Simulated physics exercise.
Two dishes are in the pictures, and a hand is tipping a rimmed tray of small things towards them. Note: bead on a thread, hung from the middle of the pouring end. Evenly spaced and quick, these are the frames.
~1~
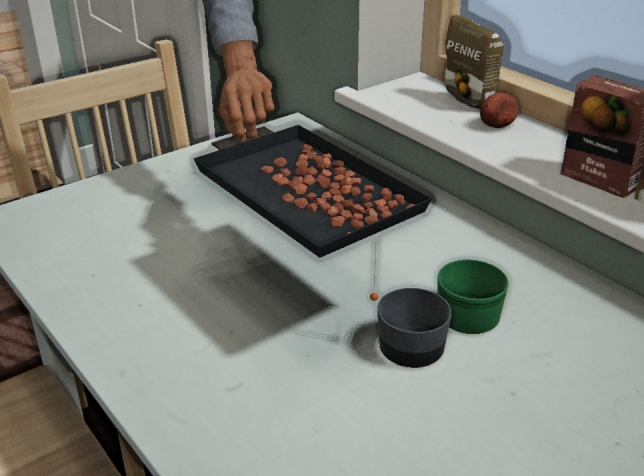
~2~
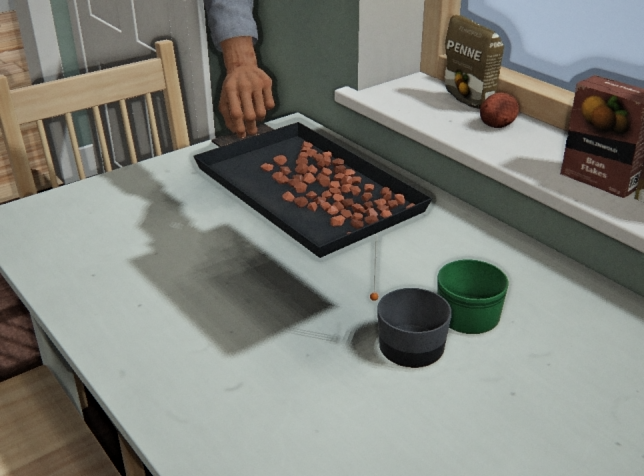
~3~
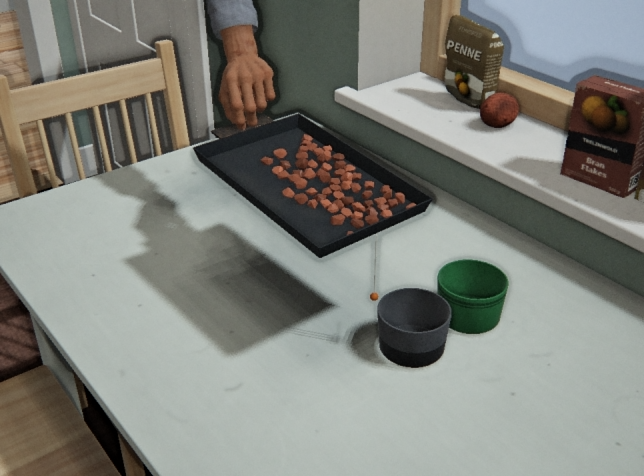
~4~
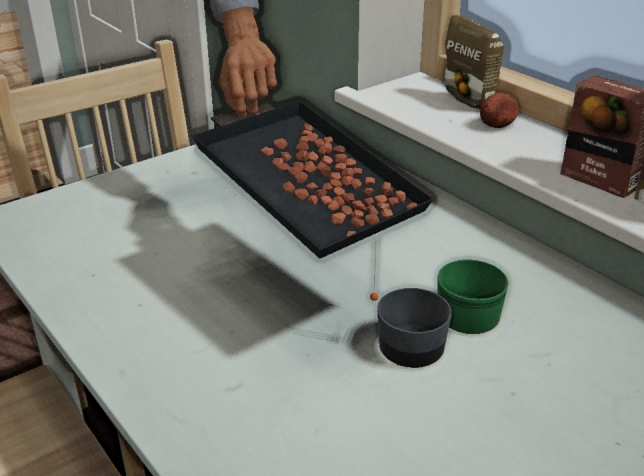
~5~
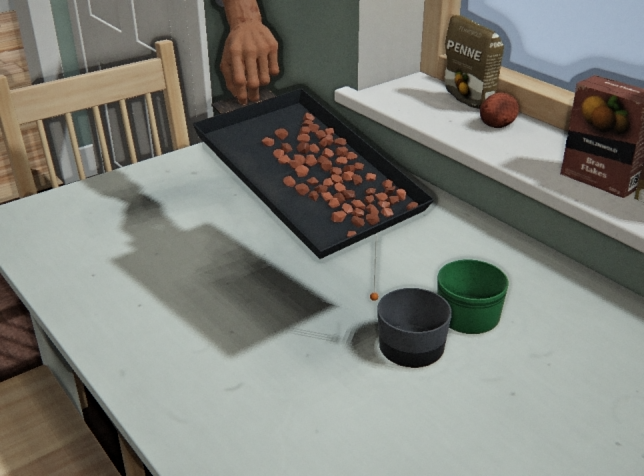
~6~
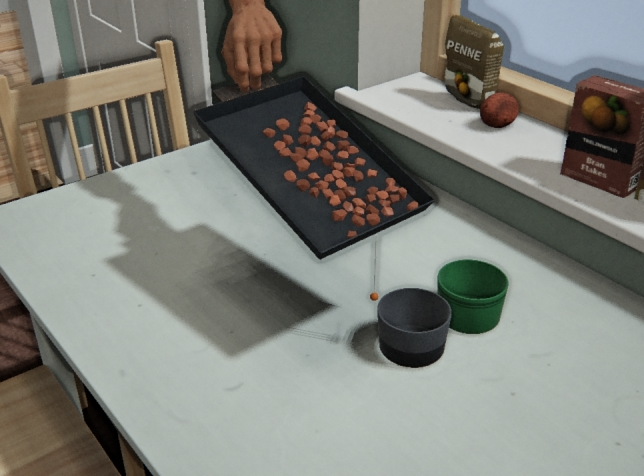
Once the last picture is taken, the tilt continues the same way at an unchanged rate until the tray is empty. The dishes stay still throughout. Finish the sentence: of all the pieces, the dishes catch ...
... fewer than half.
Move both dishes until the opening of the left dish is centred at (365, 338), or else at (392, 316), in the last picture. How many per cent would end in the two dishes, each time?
That makes 80 per cent, followed by 40 per cent.
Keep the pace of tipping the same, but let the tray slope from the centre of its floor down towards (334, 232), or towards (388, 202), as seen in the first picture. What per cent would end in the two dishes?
First heading roughly 0 %, second roughly 40 %.
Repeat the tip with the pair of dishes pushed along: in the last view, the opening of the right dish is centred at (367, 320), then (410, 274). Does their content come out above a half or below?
The first place gets a lesser share, the second a lesser share.
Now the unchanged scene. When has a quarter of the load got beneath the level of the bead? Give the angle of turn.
That happens at close to 80 degrees.
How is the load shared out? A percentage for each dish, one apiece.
30 per cent goes to the left dish and 0 per cent to the right dish.
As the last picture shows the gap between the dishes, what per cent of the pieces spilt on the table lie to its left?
Share to the left: Near 90 per cent.
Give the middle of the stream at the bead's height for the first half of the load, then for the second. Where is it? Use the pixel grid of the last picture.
Around (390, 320), followed by around (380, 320).
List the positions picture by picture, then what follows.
In the first picture, corners of the pouring end (320, 243) and (426, 198), level; middle of the load (335, 186), bits of crushed brick; left dish (438, 343); right dish (497, 310); bead on its thread (374, 297).
In the second picture, corners of the pouring end (320, 243) and (426, 198), level; middle of the load (335, 185).
In the third picture, corners of the pouring end (320, 244) and (426, 198), tipped barely, level across its low end; middle of the load (335, 181).
In the fourth picture, corners of the pouring end (321, 245) and (427, 198), tipped a little, level across its low end; middle of the load (335, 176).
In the fifth picture, corners of the pouring end (322, 246) and (428, 198), tipped a little, level across its low end; middle of the load (336, 171).
In the sixth picture, corners of the pouring end (322, 248) and (429, 199), tipped clearly, level across its low end; middle of the load (338, 166), just a few on the move; left dish (438, 343); right dish (497, 310).
Just after the last frame, tray tipped steeply; every one on the tray.
A moment on, tray tipped right over; roughly half on the tray; about a tenth in the left dish; roughly a third outside both; about a tenth in the air.
Further on, tray tipped past a quarter turn; roughly a third in the left dish; roughly two thirds outside both.
When it is over, tray tipped past a quarter turn; roughly a third in the left dish; not one in the right dish; roughly two thirds outside both.
